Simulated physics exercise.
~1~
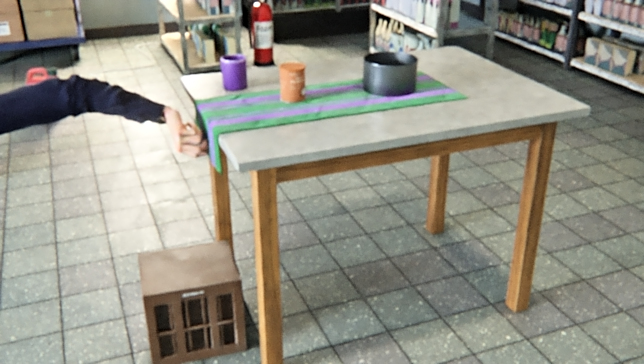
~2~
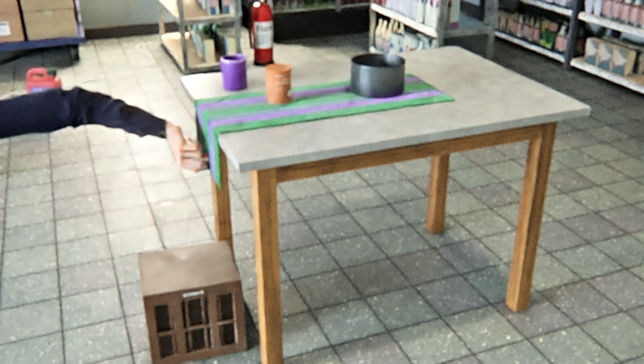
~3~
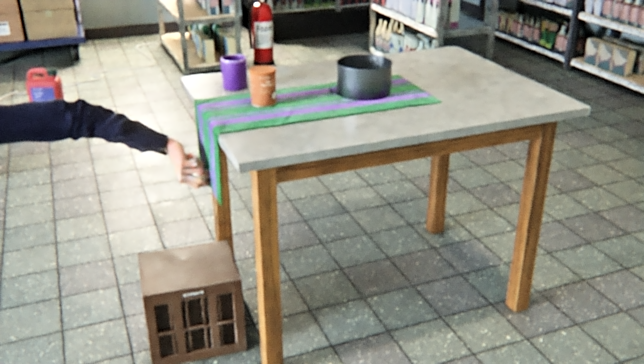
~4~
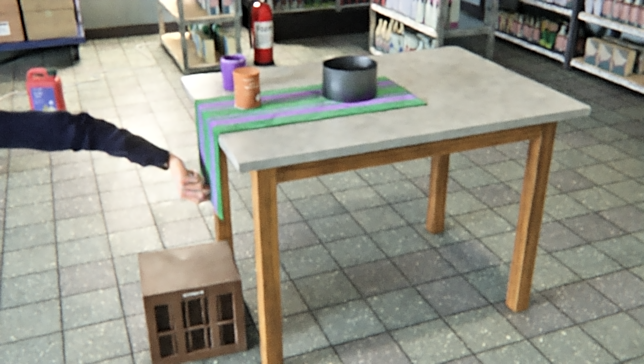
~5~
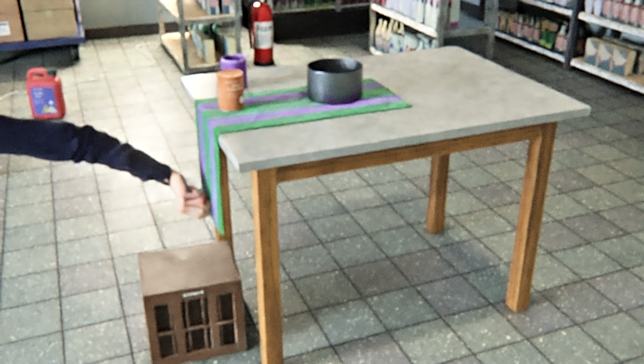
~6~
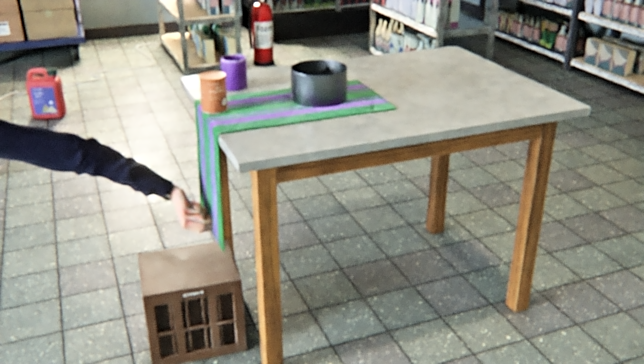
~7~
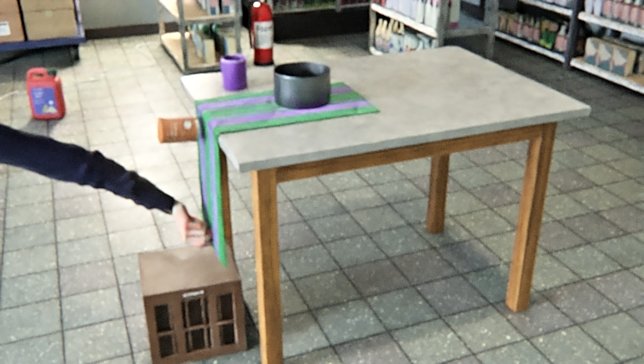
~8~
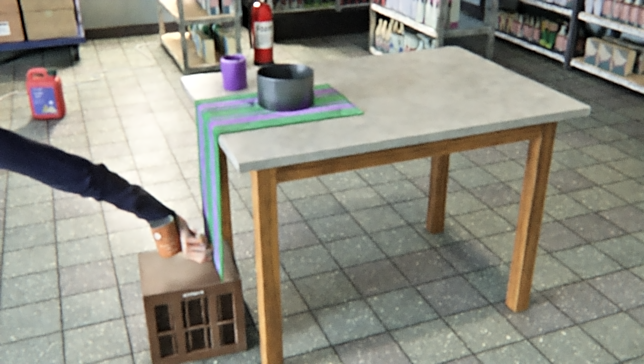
In a shop, a hand pulls a striped cloth down, tipping an orange tin off the table.
